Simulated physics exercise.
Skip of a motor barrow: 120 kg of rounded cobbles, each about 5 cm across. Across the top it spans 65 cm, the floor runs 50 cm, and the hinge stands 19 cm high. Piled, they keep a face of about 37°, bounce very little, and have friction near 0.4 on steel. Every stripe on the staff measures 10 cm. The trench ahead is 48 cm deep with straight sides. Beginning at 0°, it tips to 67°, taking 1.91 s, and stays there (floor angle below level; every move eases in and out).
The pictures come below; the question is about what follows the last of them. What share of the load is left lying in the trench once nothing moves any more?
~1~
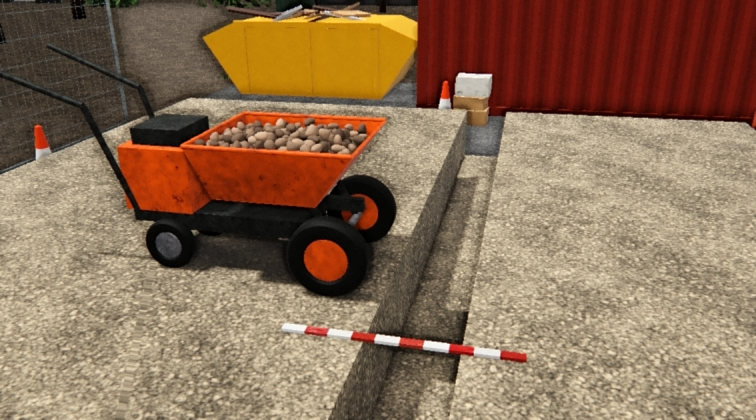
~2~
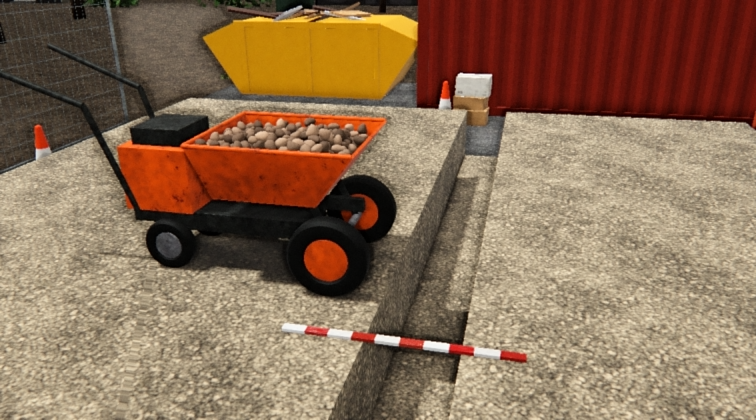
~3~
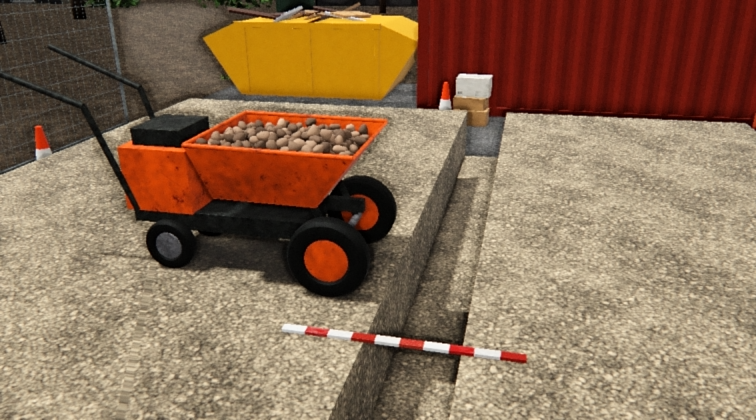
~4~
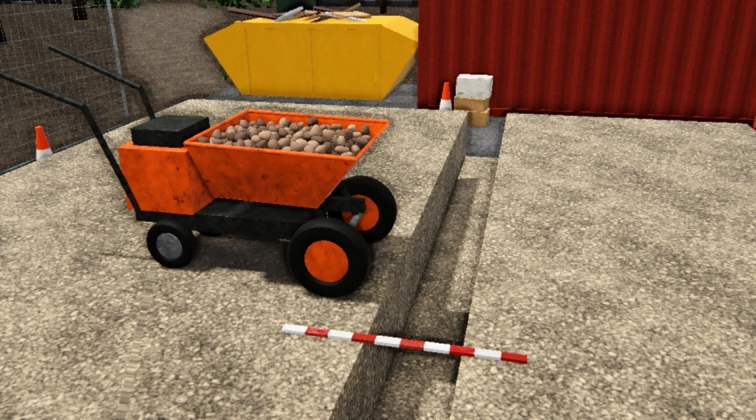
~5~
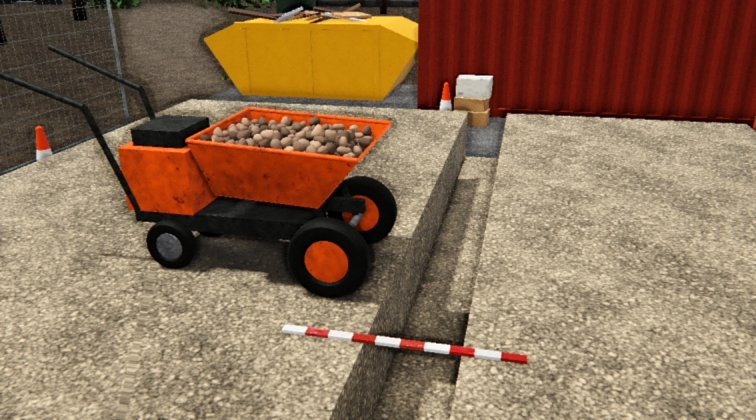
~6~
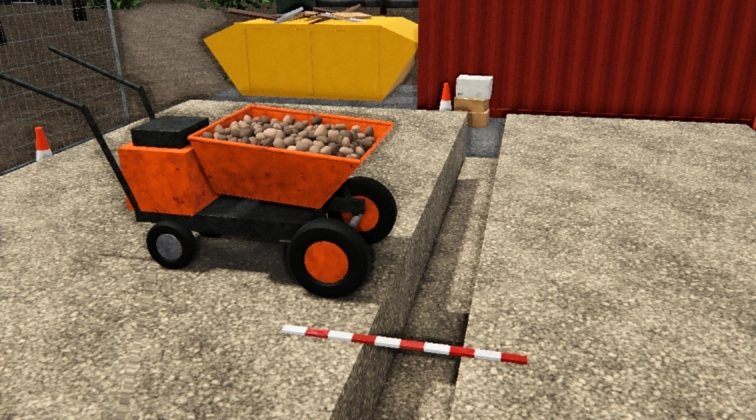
About 56 per cent.
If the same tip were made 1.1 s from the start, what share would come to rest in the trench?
That works out at about 45 in a hundred.
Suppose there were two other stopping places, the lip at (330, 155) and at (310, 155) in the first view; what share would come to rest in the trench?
Result: Close to 80 then close to 95 per cent.
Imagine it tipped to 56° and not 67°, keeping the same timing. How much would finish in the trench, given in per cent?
About 40%.
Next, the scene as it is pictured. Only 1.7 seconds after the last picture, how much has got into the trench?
15 per cent or so by then.
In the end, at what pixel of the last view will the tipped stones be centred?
Roughly (466, 343), I'd say.
Then, 1.1 s after the last picture the floor is at 56°, 99 % in the skip, 1 % in the trench; the foremost stones are at (454, 252).
Then, 1.7 s after the last picture the floor is at 67°, 59 % in the skip, 14 % in the trench, 27 % past the trench; the foremost stones are at (571, 287).
Then, 2.1 s after the last picture the floor is at 67°, 31 % in the skip, 25 % in the trench, 44 % past the trench; the foremost stones are at (630, 297).
Then, 4.0 s after the last picture the floor is at 67°, 0 % in the skip, 56 % in the trench, 44 % past the trench; the foremost stones are at (657, 291).
